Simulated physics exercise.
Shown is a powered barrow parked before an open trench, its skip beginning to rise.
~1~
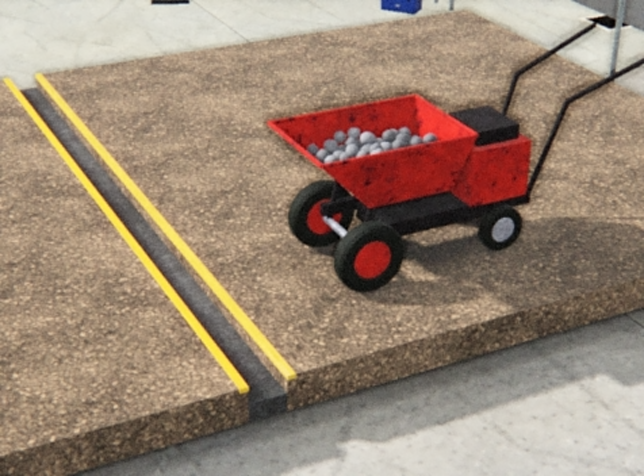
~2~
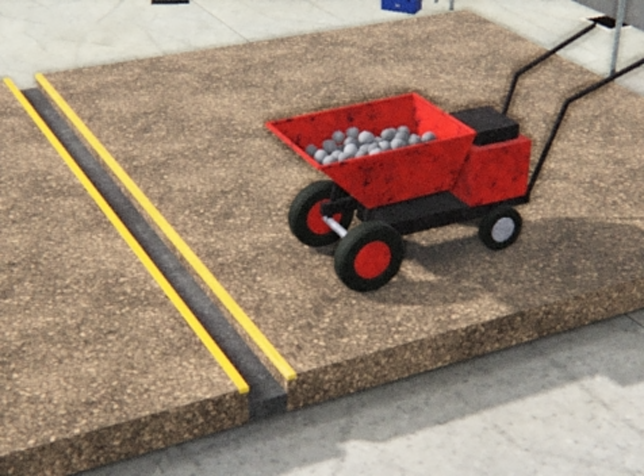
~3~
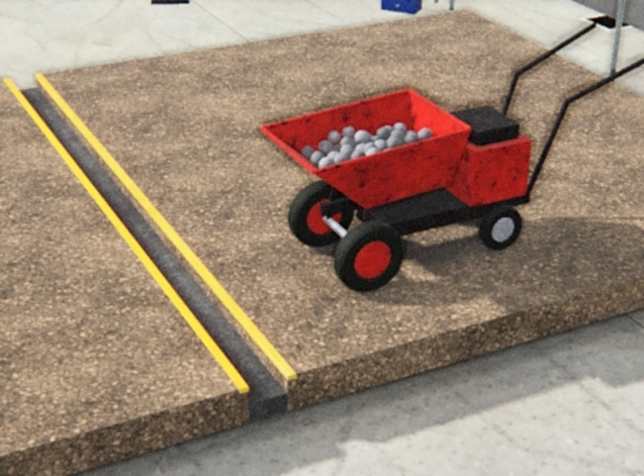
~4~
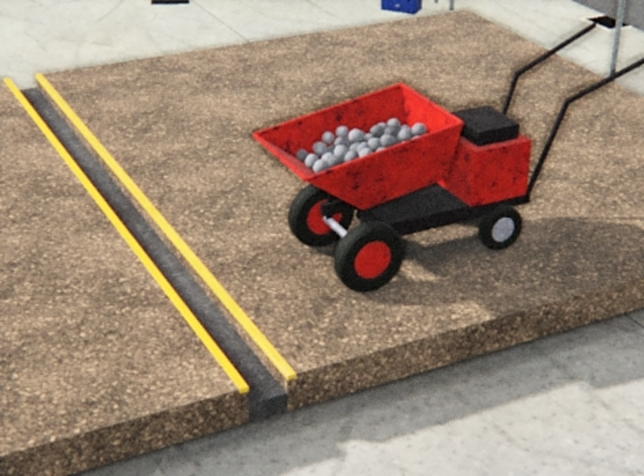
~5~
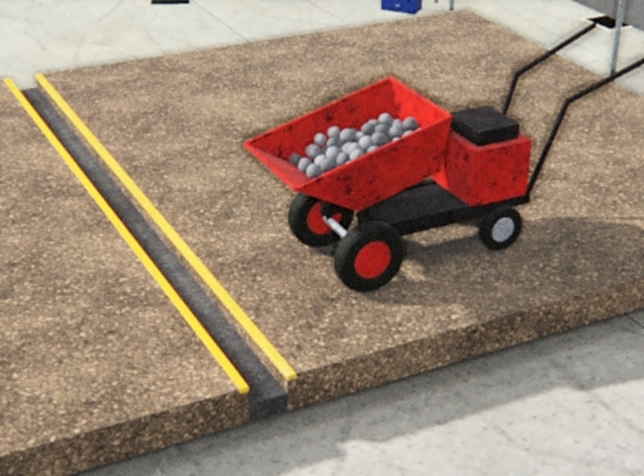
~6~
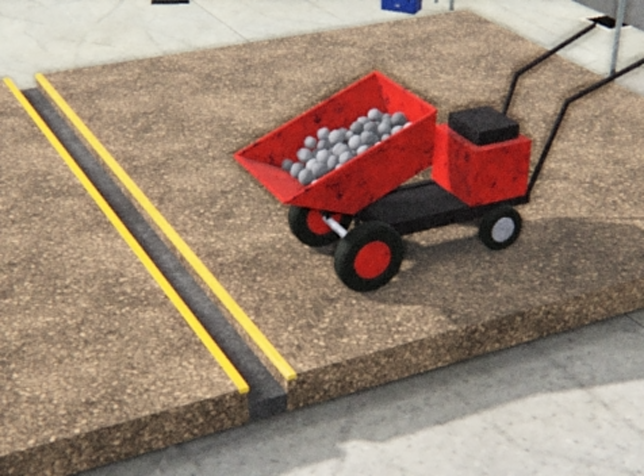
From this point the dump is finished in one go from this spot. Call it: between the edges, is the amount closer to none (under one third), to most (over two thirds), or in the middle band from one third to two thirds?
In the middle band.
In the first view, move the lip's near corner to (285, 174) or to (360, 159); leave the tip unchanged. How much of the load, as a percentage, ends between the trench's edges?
Around 20 % the first time and around 40 % the second.
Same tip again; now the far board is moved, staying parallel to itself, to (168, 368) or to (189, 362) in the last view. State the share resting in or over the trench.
You'd get 80 in a hundred the first time and 80 in a hundred the second.
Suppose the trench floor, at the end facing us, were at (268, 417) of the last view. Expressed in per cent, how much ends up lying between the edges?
I'd put it at about 70 in a hundred.
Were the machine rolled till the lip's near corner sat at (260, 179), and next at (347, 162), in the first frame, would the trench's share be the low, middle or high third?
In the first case under a third, in the second case the middle third.
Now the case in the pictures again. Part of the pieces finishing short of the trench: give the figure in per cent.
About 0 %.
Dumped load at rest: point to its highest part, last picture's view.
Top estimate: About (218, 292).
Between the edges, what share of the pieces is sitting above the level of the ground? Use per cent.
My estimate would be close to 35 per cent.
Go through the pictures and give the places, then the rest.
The first frame shows lip of the skip at (322, 167), level; top of the load at (370, 151), round cobbles; first edge of the trench at (264, 342); far edge at (218, 354), the trench under half as wide as the skip, and about half as deep as wide.
The second frame shows lip of the skip at (320, 168), tipped barely; top of the load at (369, 151).
The third frame shows lip of the skip at (314, 172), tipped barely; top of the load at (394, 144).
The fourth frame shows lip of the skip at (306, 180), tipped a little; top of the load at (405, 137).
The fifth frame shows lip of the skip at (296, 190), tipped clearly; top of the load at (396, 133).
The sixth frame shows lip of the skip at (286, 202), tipped clearly; top of the load at (399, 133); first edge of the trench at (264, 342); far edge at (218, 354).
Soon, skip tipped steeply; all in the skip.
A while on, skip tipped right over; about half in the skip; a small part short of the trench; about half in or heaped over the trench; a stray few beyond it.
Towards the end, skip tipped right over; about a third in the skip; a stray few short of the trench; about half in or heaped over the trench; a small part beyond it.
Finally, skip tipped right over; about a third in the skip; a stray few short of the trench; about half in or heaped over the trench; a small part beyond it.
